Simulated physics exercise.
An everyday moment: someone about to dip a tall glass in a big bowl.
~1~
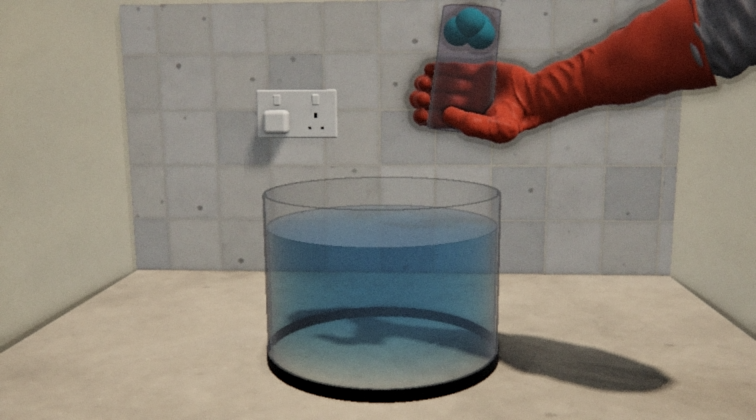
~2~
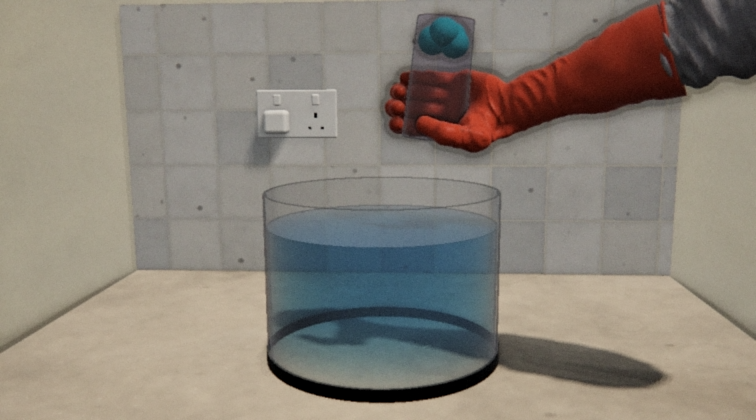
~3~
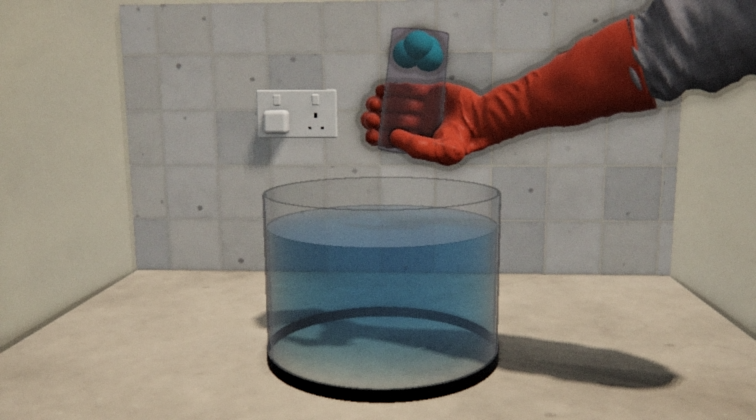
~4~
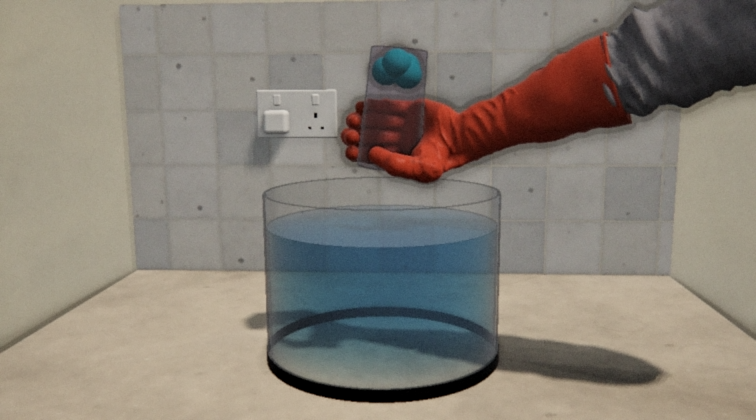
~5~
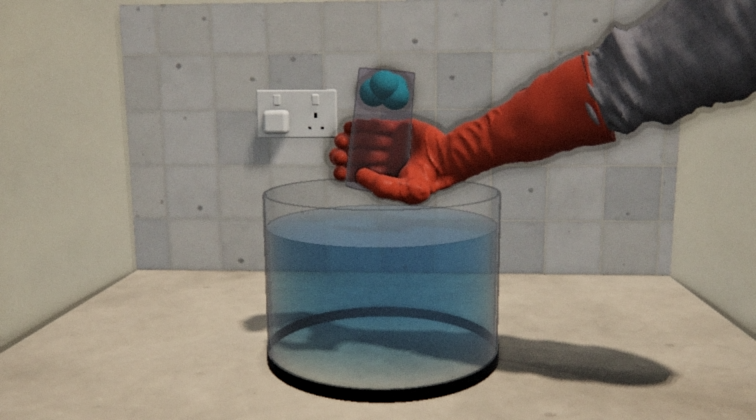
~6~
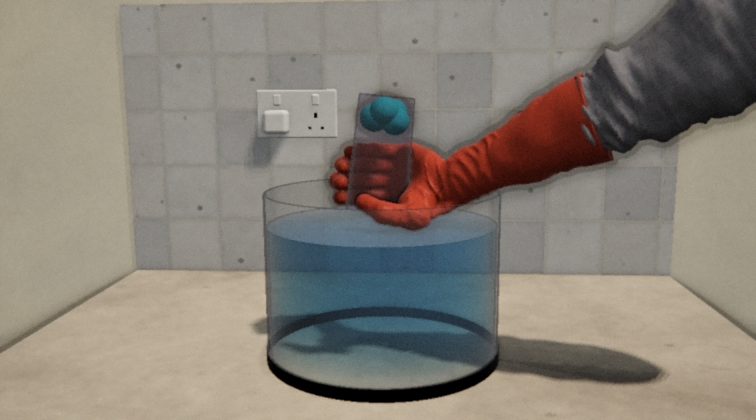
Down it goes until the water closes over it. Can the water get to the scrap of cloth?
Under the surface the scrap of cloth keeps dry.
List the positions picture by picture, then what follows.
In the first frame, tall glass (465, 73) mouth down; above the big bowl.
In the second frame, tall glass (439, 82) mouth down; scrap of cloth (444, 36); coming down.
In the third frame, tall glass (414, 95) mouth down; lower.
In the fourth frame, tall glass (394, 112) mouth down; scrap of cloth (398, 66); lower still.
In the fifth frame, tall glass (381, 133) mouth down; close to the surface.
In the sixth frame, tall glass (381, 157) mouth down; scrap of cloth (385, 113); just over the surface.
A moment on, the tall glass enters the water.
Further on, air is trapped inside and holds the level down.
When it is over, the tall glass is under, still full of air, and the scrap of cloth is dry.
